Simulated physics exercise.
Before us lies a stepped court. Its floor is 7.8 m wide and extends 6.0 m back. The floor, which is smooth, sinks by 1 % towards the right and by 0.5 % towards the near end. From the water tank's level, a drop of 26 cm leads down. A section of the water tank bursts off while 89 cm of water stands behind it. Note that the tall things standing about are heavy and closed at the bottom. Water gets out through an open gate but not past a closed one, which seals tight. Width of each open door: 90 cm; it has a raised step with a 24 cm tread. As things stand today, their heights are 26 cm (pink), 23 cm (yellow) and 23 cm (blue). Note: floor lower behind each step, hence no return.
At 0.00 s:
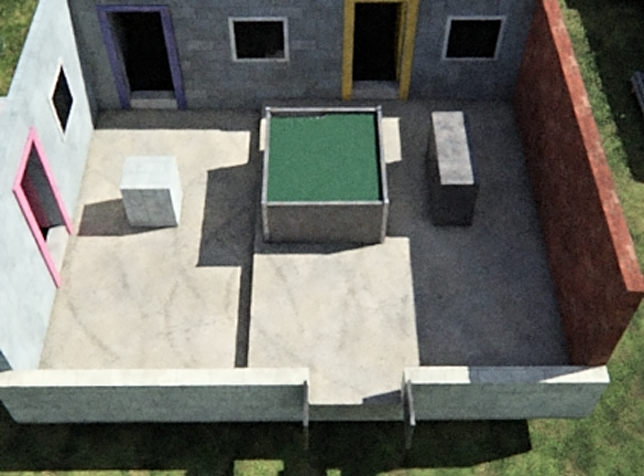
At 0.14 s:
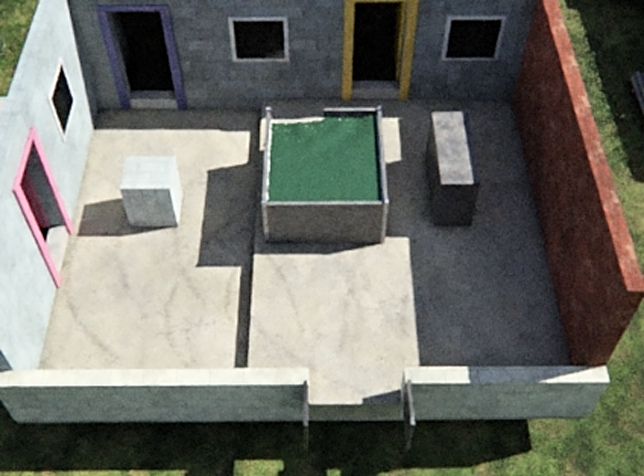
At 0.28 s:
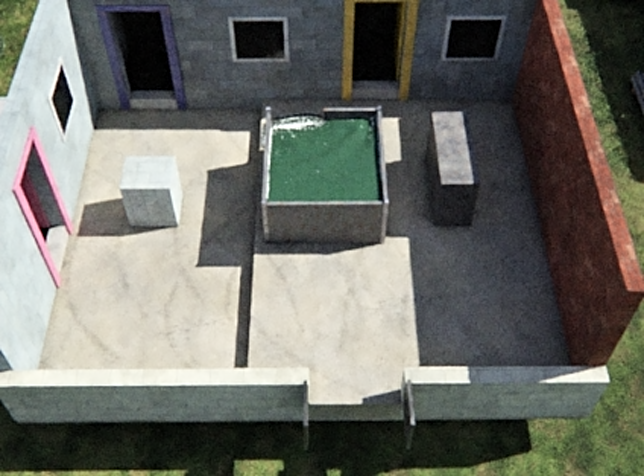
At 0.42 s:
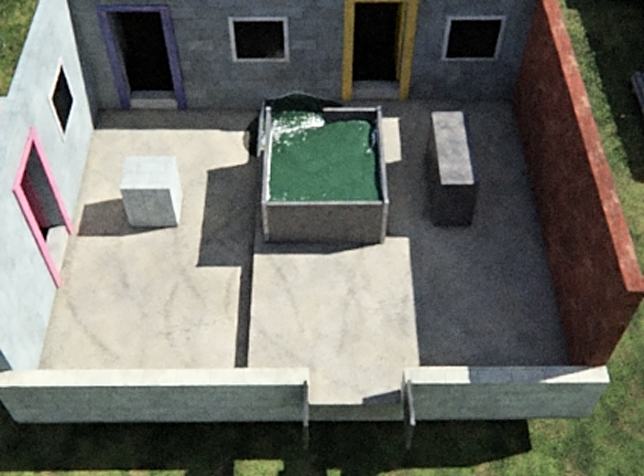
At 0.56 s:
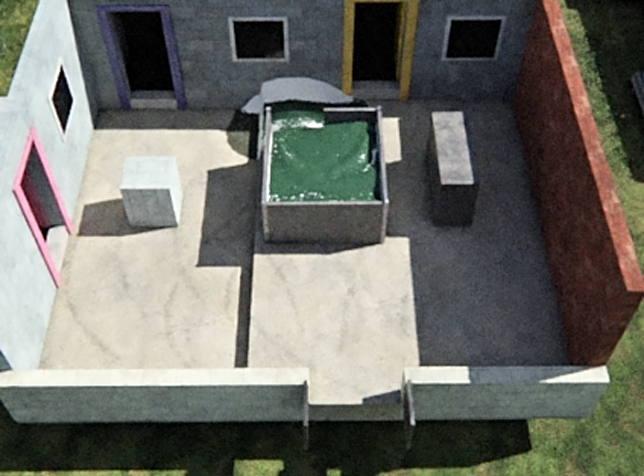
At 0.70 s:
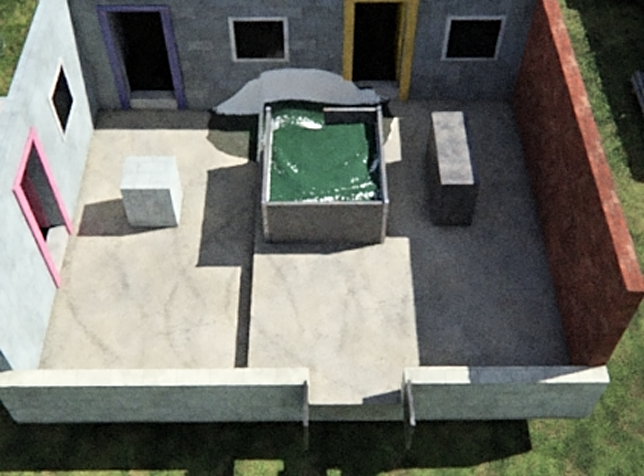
In a walled courtyard with pale paving, a raised square tank of green water sits still between two blocks. Its surface starts to ripple and glint near the far side, then water pours out behind it and spreads in a grey sheet across the paving toward the back wall.
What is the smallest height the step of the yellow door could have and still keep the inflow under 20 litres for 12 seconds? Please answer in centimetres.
12 cm.
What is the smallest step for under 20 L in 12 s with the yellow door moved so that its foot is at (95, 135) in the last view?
Minimum: About 32 cm.
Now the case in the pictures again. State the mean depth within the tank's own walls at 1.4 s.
Close to 60 cm deep on average.
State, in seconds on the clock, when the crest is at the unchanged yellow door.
About 1.4 seconds.
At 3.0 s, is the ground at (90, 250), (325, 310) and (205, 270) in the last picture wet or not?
Well, in sequence they're soaked, bone-dry and bone-dry.
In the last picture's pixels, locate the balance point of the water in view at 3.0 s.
Around (295, 163).
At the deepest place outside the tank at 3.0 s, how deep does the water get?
I'd put it near 34 cm.
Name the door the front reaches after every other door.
It's the pink door.
After 1.4 s water covers 15 % of the floor, deepest (58 cm) near (299, 100); 18 cm at the yellow door, 0 litres in over its 23 cm step.
After 3.0 s water covers 45 % of the floor, deepest (34 cm) near (299, 107); 13 cm at the yellow door, 1 litre in over its 23 cm step.
After 12.0 s water covers 95 % of the floor, deepest (16 cm) near (108, 110); 3 cm at the yellow door, 1 litre in over its 23 cm step.
At the yellow door as built, the water arrived by 0.7 s and peaked near 18 cm at 1.4 s.
With a step of 11 cm, 26 litres would have come in within the 12 s; with 13 cm, 15 litres. So under 20 litres takes about 12 cm.
